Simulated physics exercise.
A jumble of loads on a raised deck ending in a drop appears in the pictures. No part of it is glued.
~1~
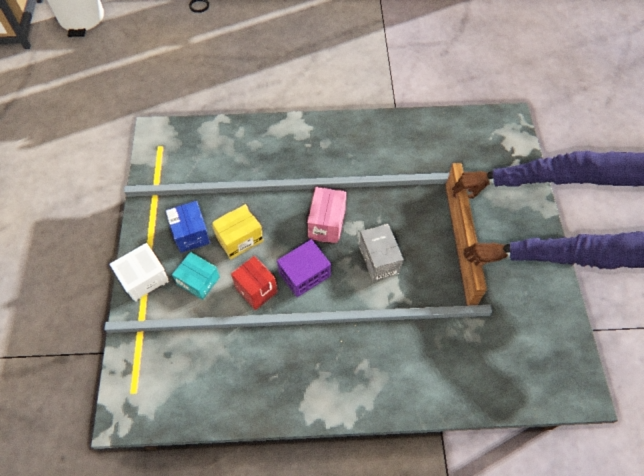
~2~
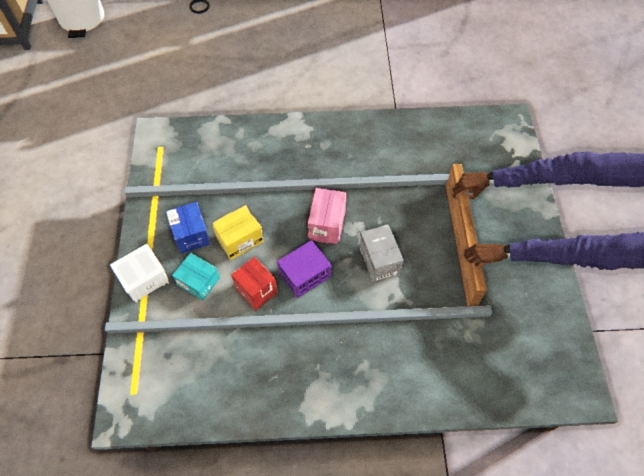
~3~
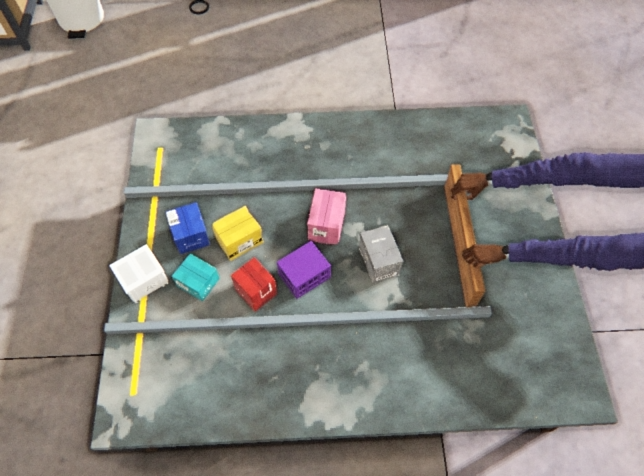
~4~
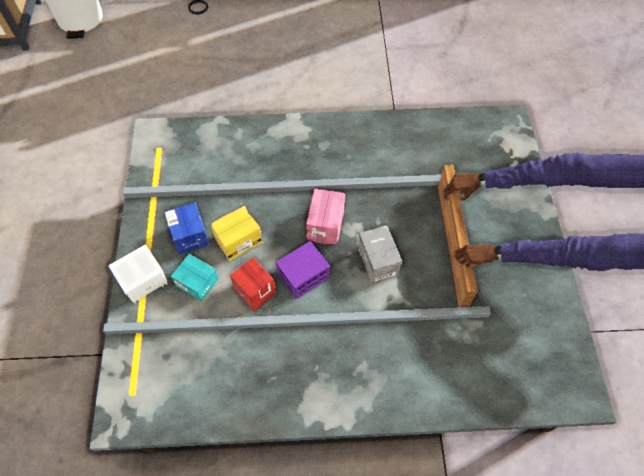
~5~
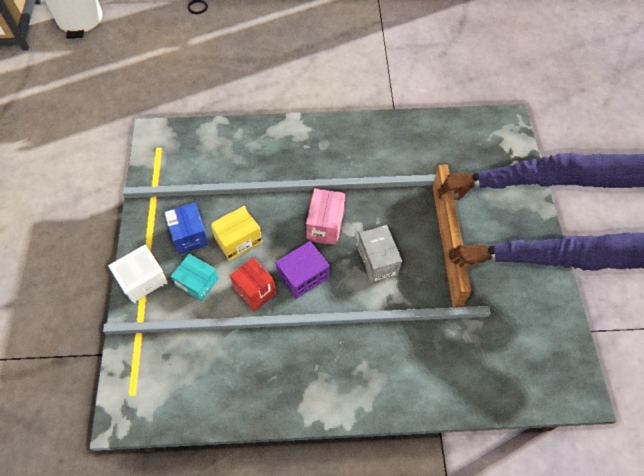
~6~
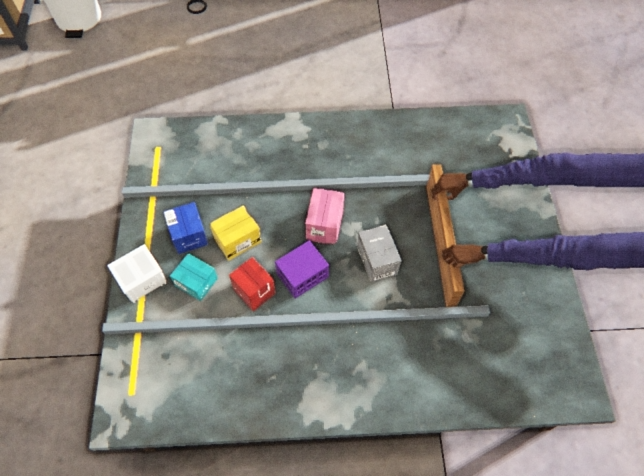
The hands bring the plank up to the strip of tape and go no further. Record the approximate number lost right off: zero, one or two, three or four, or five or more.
When it halts, more than four of them have come off.
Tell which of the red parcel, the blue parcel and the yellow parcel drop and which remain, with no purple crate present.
Red parcel stays put, blue parcel goes down, yellow parcel goes down.
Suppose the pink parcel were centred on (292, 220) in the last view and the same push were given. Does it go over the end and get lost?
Placed there, the pink parcel is still up there.
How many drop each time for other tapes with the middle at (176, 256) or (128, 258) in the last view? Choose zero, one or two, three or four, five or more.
Count per tape, in the order given: Three or four, then five or over.
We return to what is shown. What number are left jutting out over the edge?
The count is 1.
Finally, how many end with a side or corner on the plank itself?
I count 2 of them.
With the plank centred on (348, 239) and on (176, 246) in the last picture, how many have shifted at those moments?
Counting first: 3, next 8.
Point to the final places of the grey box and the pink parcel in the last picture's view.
(127, 263) and (120, 214), roughly.
A little later, none off yet; white tote at rest near (138, 274); blue parcel at rest near (186, 228); turquoise parcel at rest near (195, 277).
Next, none off yet; white tote moving near (137, 274); blue parcel shifted a little near (177, 229); turquoise parcel shifted a little near (178, 273).
Later still, one off so far; white tote fallen near (83, 339); blue parcel shifted well along near (131, 218); turquoise parcel shifted well along near (104, 276).
When it is over, the number that fall off is five or more; down, purple crate, red parcel, yellow parcel, turquoise parcel, blue parcel and white tote.
